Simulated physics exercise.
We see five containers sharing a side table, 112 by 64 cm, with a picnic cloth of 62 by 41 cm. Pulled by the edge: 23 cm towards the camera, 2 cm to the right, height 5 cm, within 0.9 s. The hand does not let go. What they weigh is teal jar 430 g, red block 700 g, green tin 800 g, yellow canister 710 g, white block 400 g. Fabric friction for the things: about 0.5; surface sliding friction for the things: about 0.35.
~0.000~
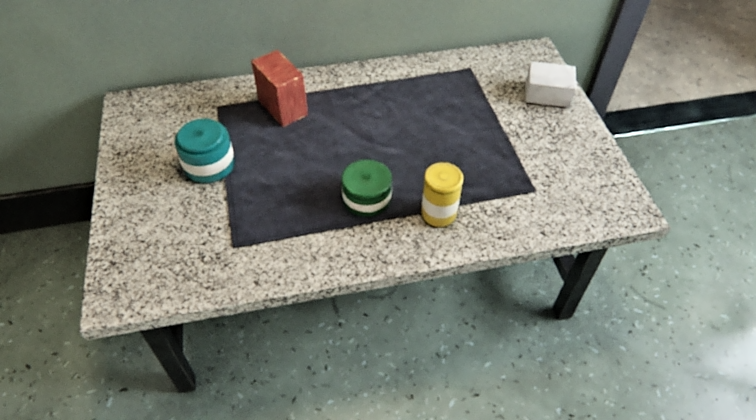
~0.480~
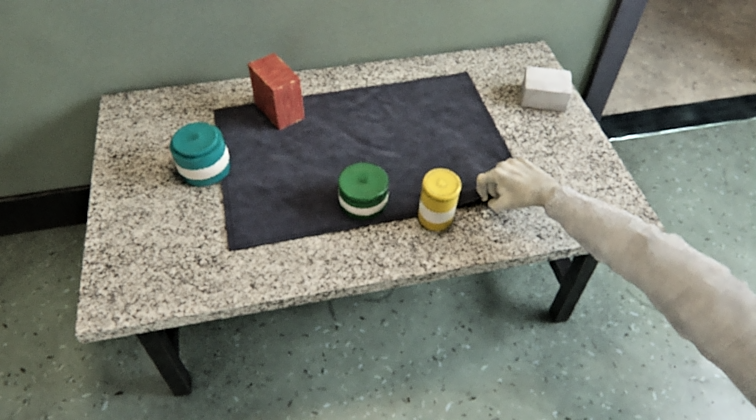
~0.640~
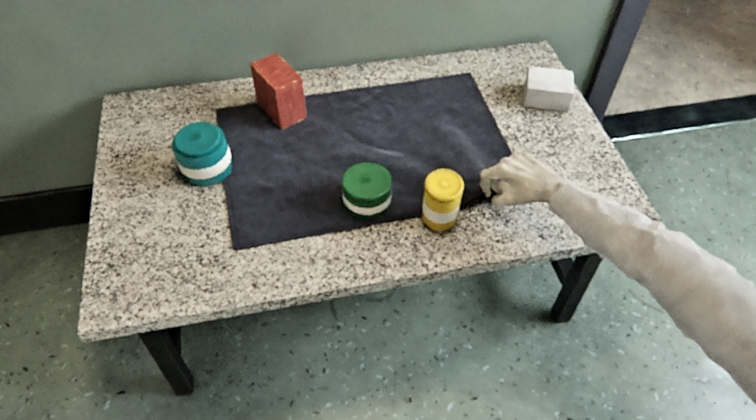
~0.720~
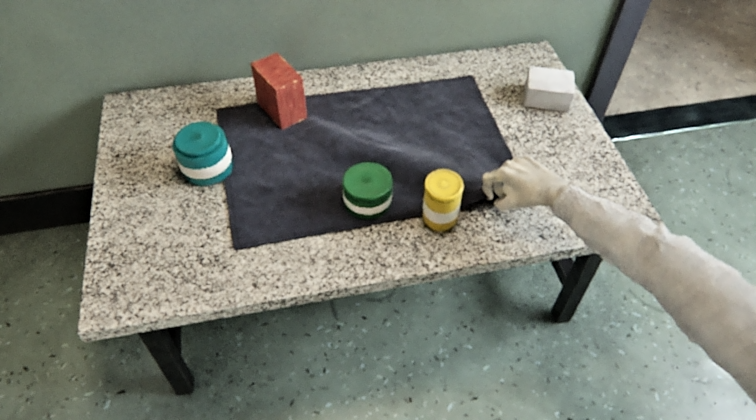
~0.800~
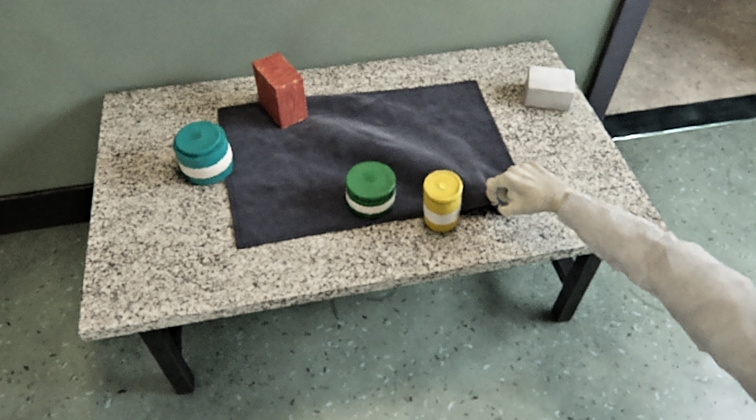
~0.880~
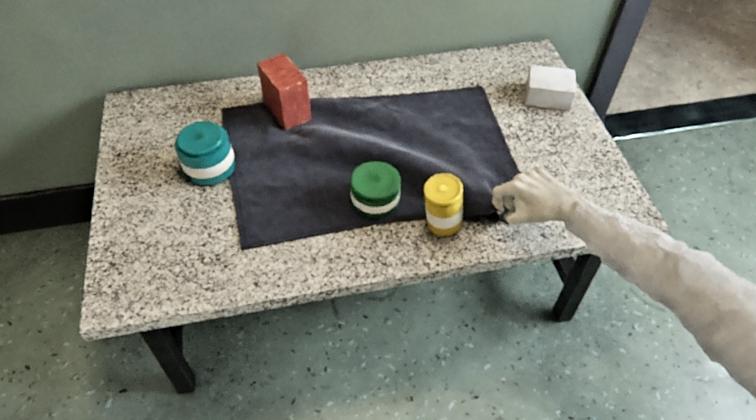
Hand gripping the edge of a dark cloth on a speckled side table, tugging it slightly rightward beneath green and yellow containers.
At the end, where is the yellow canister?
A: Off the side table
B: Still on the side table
Option A: Off the side table.
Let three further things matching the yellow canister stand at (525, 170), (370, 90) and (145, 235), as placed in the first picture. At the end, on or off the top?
In order: Holds on; holds on; holds on.
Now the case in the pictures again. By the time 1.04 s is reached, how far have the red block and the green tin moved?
For the red block, 8 centimetres, and for the green tin, 6 centimetres.
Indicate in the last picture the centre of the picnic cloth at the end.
I'd say it sits around (433, 196) in the last picture.
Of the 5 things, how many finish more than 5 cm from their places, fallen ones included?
Counted result: 3.
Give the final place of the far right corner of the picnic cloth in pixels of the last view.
It ends up approximately at (577, 151).
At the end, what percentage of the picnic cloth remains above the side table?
I'd say close to 90 per cent of it.
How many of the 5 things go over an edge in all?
Total: 1.
After 1.0 s, 100 % of the picnic cloth is still over the top; yellow canister lifted 9 cm, red block 8 cm off its start, green tin 6 cm off its start.
After 1.2 s, 95 % of the picnic cloth is still over the top; yellow canister lifted 12 cm, red block 16 cm off its start, green tin 11 cm off its start.
After 1.4 s, 90 % of the picnic cloth is still over the top; yellow canister over the edge, red block 19 cm off its start at (354, 96), green tin 16 cm off its start at (419, 229).
After 1.5 s, 90 % of the picnic cloth is still over the top; yellow canister over the edge, red block 21 cm off its start, green tin 18 cm off its start.
After 3.1 s, 90 % of the picnic cloth is still over the top; yellow canister over the edge, red block 21 cm off its start at (363, 101), green tin 19 cm off its start at (426, 245).
